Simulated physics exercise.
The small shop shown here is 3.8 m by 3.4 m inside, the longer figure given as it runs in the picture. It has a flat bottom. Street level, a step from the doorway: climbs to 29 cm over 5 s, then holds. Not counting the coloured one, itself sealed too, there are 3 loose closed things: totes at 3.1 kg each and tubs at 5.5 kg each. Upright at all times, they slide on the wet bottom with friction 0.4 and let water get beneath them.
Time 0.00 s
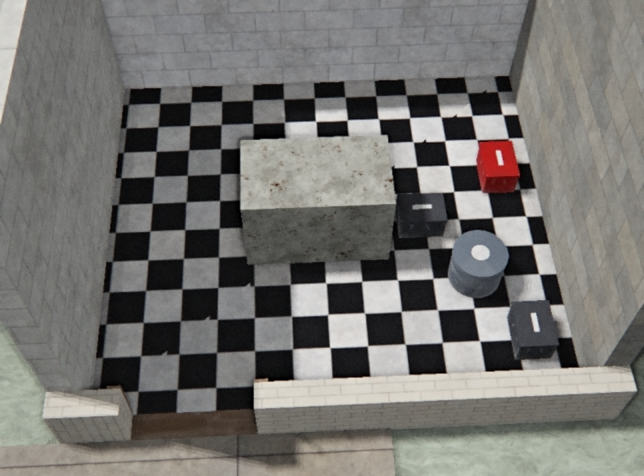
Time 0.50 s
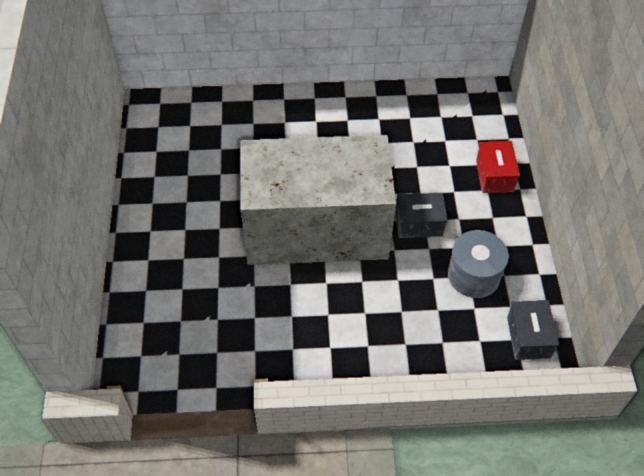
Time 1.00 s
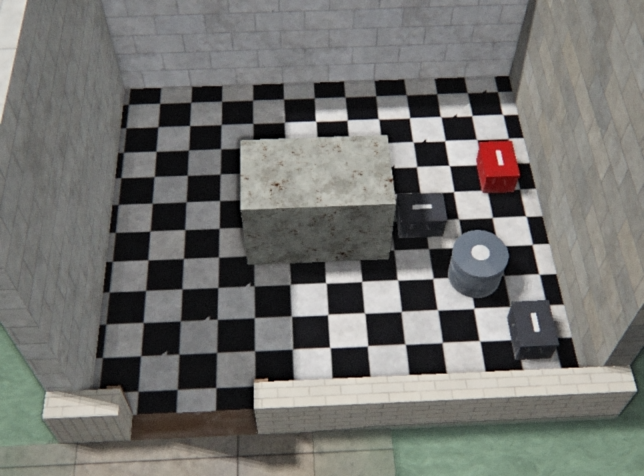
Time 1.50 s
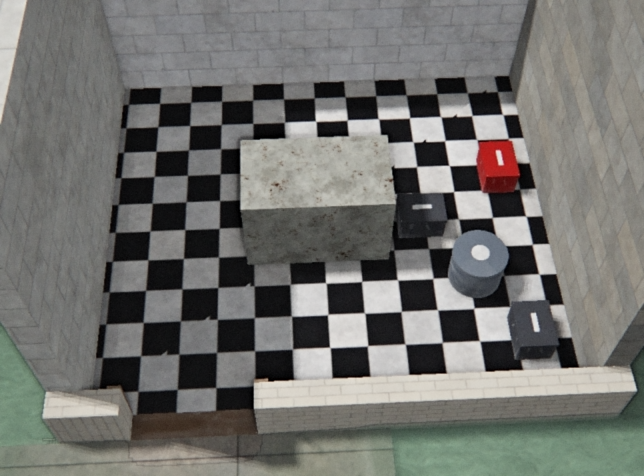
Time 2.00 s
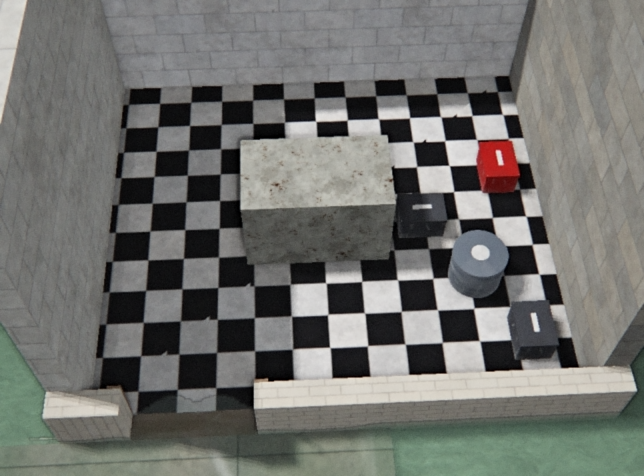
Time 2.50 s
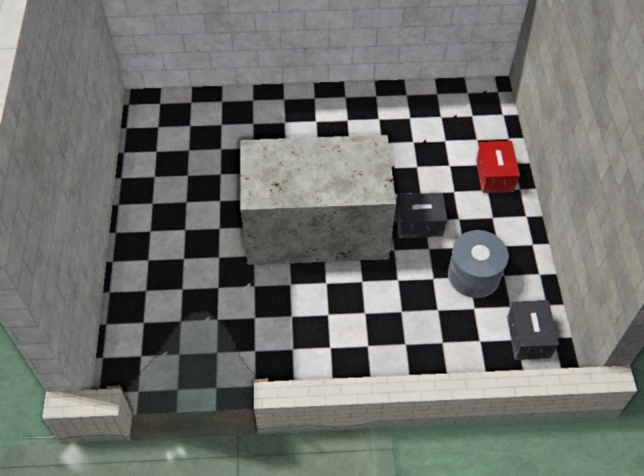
Water seeps through the doorway onto the checkered floor while the containers inside stay still.
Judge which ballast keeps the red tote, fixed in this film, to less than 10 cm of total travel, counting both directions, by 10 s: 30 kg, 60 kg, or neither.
Judgement: 30 kg is enough.
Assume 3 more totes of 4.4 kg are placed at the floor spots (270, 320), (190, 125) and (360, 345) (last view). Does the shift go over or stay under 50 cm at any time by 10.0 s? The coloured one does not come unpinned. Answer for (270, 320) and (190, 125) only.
Above the mark, then above the mark.
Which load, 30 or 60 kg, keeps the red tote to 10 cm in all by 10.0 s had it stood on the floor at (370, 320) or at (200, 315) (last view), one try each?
In that order: Either load holds; only the larger holds.
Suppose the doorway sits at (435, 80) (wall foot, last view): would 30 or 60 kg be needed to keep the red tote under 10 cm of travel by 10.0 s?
Moved there, the heavy choice alone works.
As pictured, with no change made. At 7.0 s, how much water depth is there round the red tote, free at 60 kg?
Close to 2 cm deep.
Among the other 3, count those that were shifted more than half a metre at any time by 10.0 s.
The total is 1.
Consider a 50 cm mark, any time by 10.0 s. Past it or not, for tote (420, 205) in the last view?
Not that far.
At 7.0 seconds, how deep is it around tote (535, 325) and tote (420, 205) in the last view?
First roughly 9 cm, second roughly 1 cm.
After 3.5 s the red tote would be 0 cm from its start with 30 kg and 0 cm from its start with 60 kg; 0 cm of water round it then.
After 4.5 s the red tote would be 0 cm from its start with 30 kg and 0 cm from its start with 60 kg; 0 cm of water round it then.
After 7.0 s the red tote would be 0 cm from its start with 30 kg and 0 cm from its start with 60 kg; 2 cm of water round it then.
After 10.0 s the red tote would be 0 cm from its start with 30 kg and 0 cm from its start with 60 kg; 14 cm of water round it then.
